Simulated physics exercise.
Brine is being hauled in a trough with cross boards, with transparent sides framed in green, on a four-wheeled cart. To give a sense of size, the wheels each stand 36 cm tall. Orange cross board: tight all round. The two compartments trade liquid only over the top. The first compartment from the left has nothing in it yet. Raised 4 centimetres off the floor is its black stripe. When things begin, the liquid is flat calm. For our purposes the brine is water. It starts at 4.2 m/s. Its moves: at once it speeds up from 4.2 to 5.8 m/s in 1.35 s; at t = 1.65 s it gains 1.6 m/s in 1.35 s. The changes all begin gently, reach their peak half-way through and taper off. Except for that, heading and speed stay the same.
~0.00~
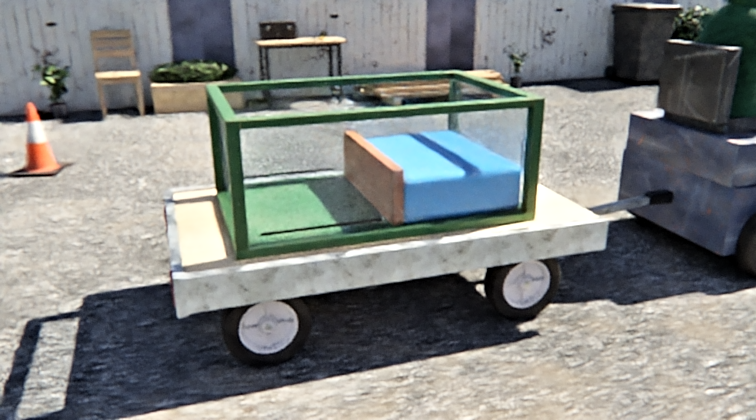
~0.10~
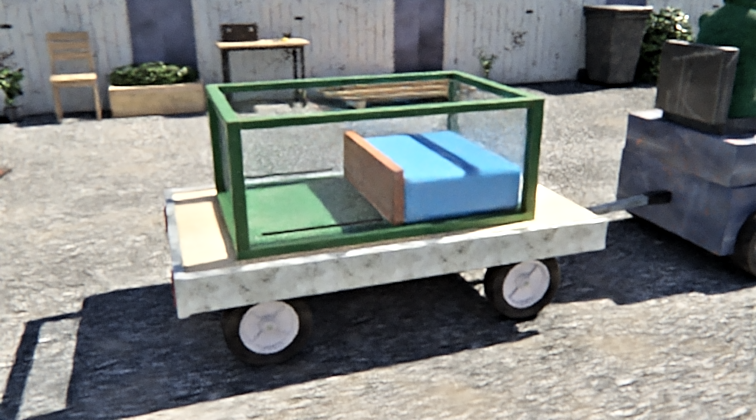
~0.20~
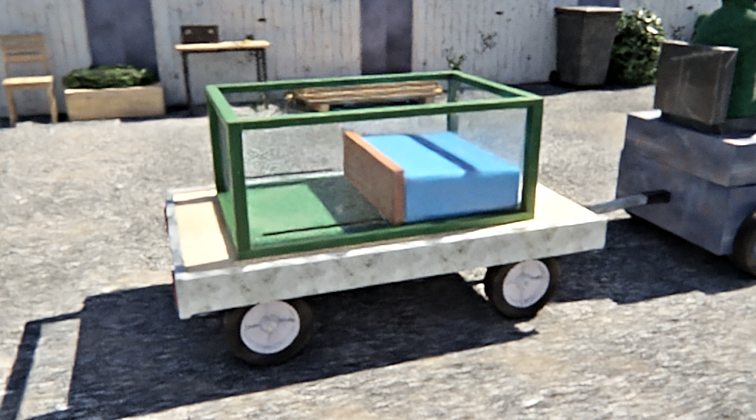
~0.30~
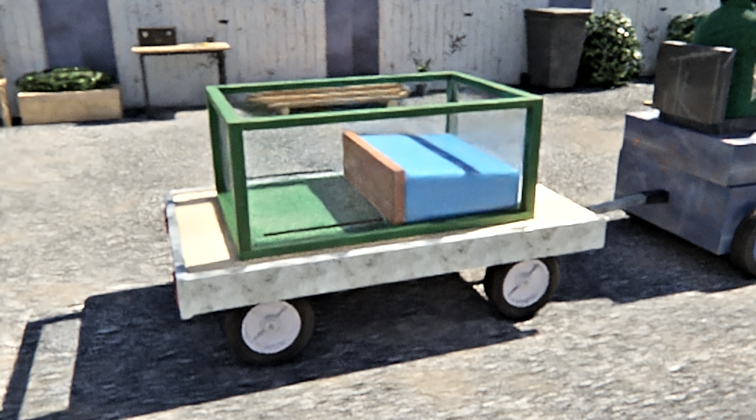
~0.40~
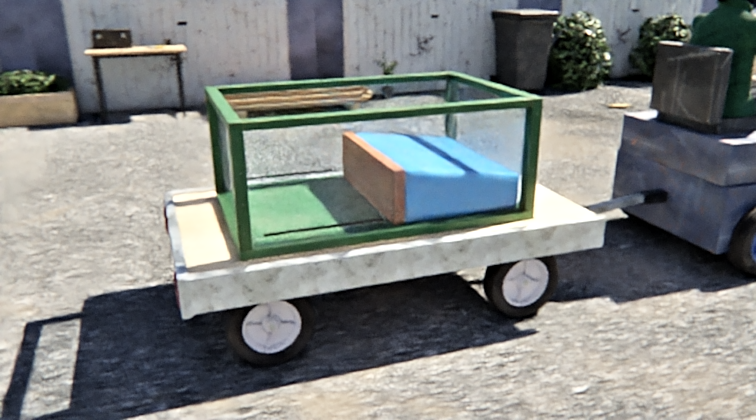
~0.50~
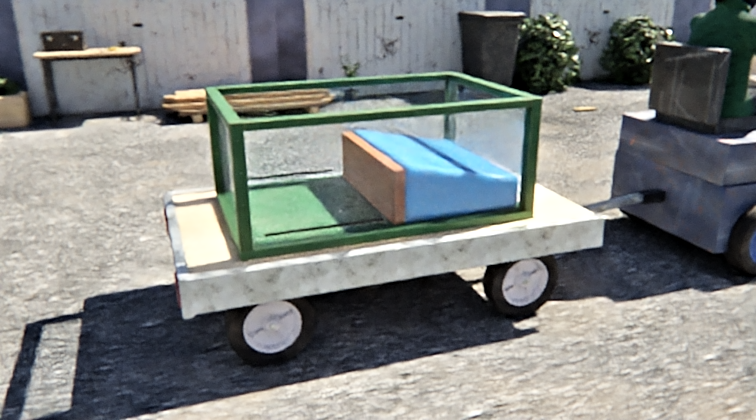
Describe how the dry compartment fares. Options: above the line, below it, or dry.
Below the line.
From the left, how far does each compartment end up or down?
1 cm up, 1 cm down.
Then, 1.30 s in, left to right it is 0, 19 cm deep.
Then, 2.30 s in, left to right it is 1, 19 cm deep.
Then, 3.50 s in, left to right it is 1, 19 cm deep.
Then, 5.99 s in, left to right it is 1, 19 cm deep.
